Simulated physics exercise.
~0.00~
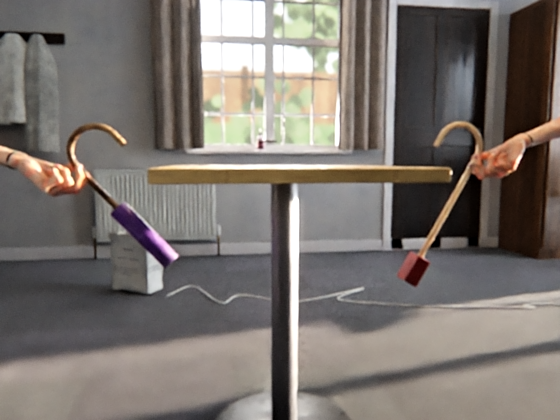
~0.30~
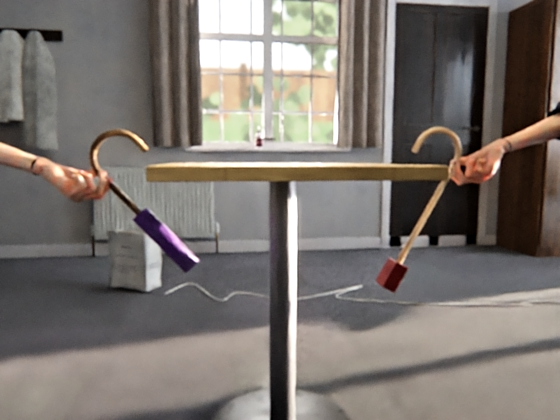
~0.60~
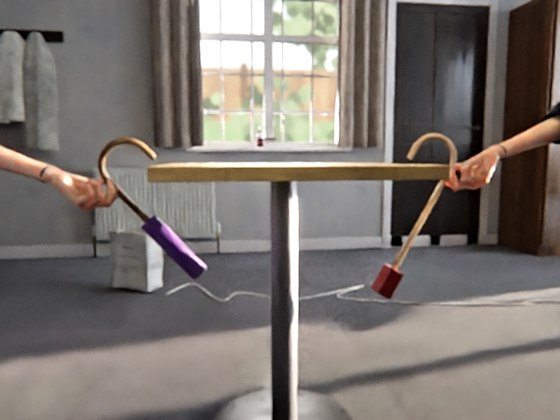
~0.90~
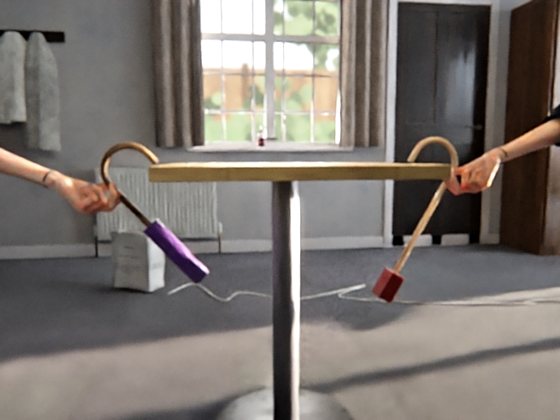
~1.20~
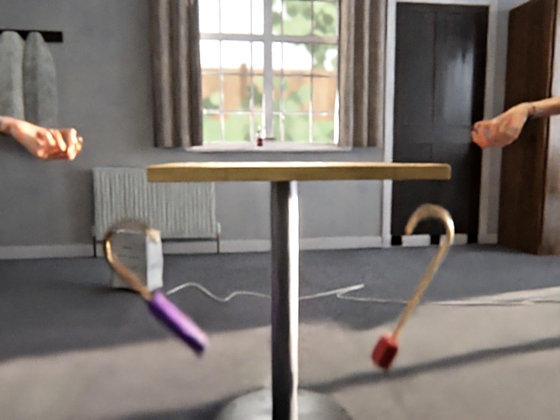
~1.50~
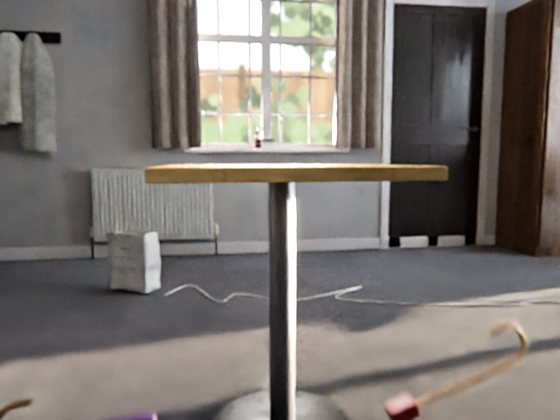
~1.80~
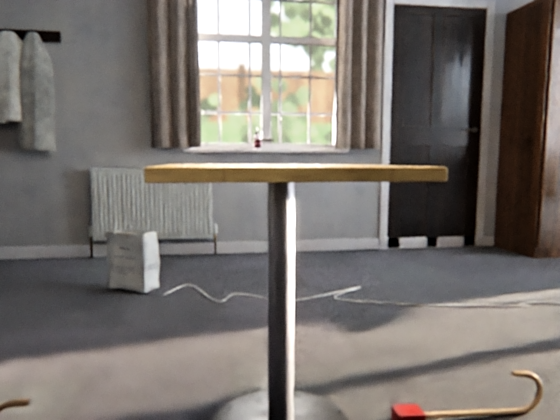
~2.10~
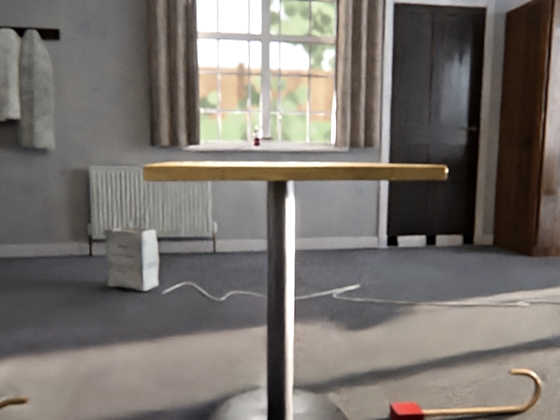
Two hands hook a purple umbrella and a red brush over a table's ends, release, and both fall.
